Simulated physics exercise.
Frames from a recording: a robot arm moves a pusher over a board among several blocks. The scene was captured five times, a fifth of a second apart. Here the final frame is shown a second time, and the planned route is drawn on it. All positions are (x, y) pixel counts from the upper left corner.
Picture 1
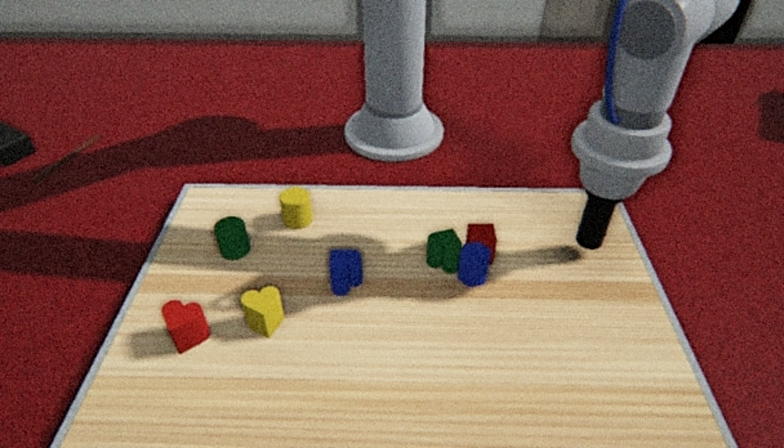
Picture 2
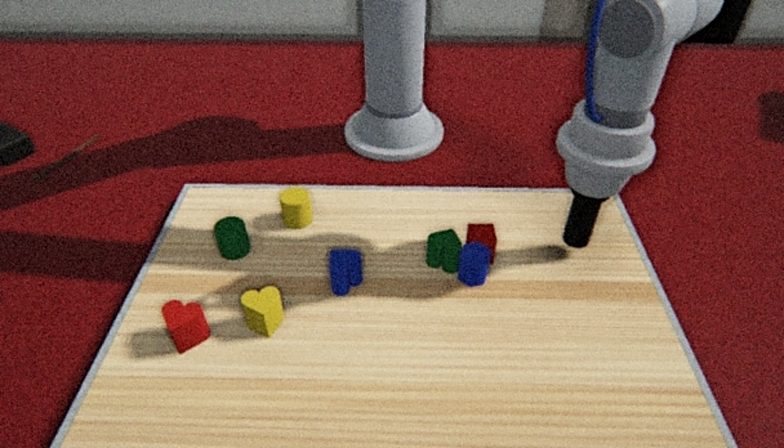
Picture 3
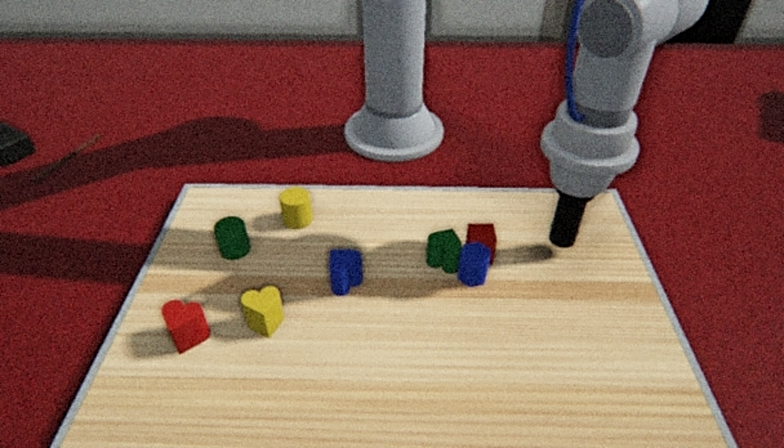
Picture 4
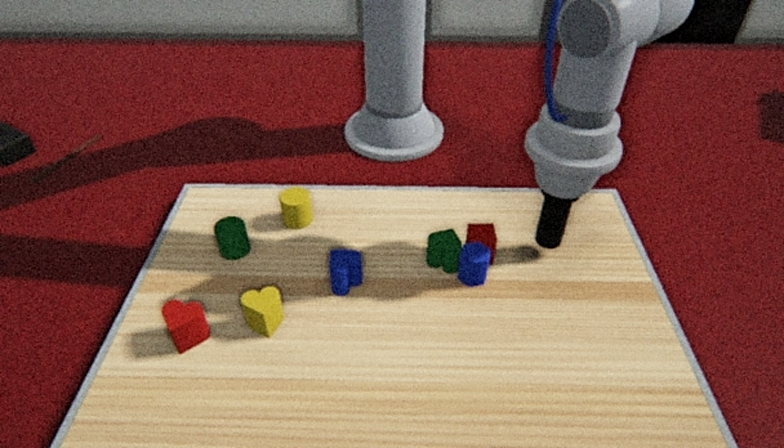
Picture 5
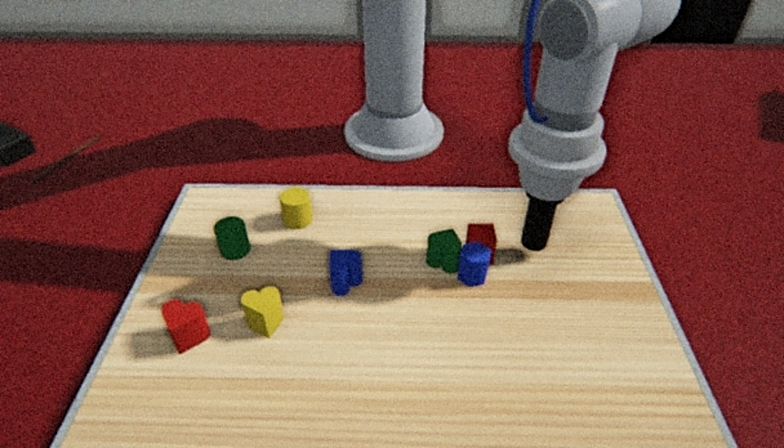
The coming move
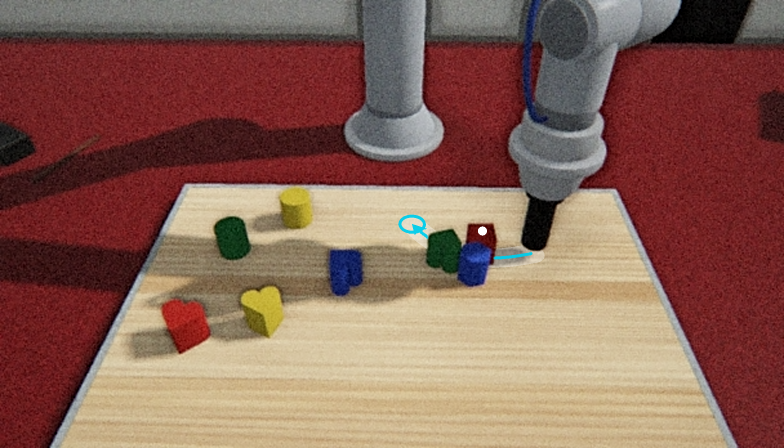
On a wooden board, a robot arm moves its black pusher left while the blocks stay still.
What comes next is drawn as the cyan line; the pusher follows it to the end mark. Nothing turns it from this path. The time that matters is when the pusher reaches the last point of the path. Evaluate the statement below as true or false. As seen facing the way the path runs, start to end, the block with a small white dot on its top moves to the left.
That statement is accurate.
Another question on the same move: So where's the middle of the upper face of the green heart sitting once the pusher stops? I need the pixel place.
Close to (401, 243).
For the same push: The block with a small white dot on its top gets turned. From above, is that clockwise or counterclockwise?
Answer: Anticlockwise.
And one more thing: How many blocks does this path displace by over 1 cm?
The way I see it, the answer is two.
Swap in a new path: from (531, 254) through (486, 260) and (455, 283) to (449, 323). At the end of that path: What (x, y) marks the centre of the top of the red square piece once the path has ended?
Its top face will be centred at roughly (436, 241).
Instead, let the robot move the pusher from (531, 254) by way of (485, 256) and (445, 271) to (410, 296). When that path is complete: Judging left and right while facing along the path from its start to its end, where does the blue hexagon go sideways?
Out to the left.
Drawn move, from (531, 254) over (487, 258) and (443, 247) to (412, 224); the dot is on the red square piece.
On the path given first. One third of the way, pusher (487, 247); green heart (436, 239); red square piece (462, 231).
Two thirds of the way, pusher (443, 236); green heart (402, 243), turned 20° anticlockwise; red square piece (416, 227), turned 40° anticlockwise.
At the end, pusher (412, 214); green heart (401, 243), turned 30° anticlockwise; blue hexagon still; red square piece (412, 226), turned 45° anticlockwise.
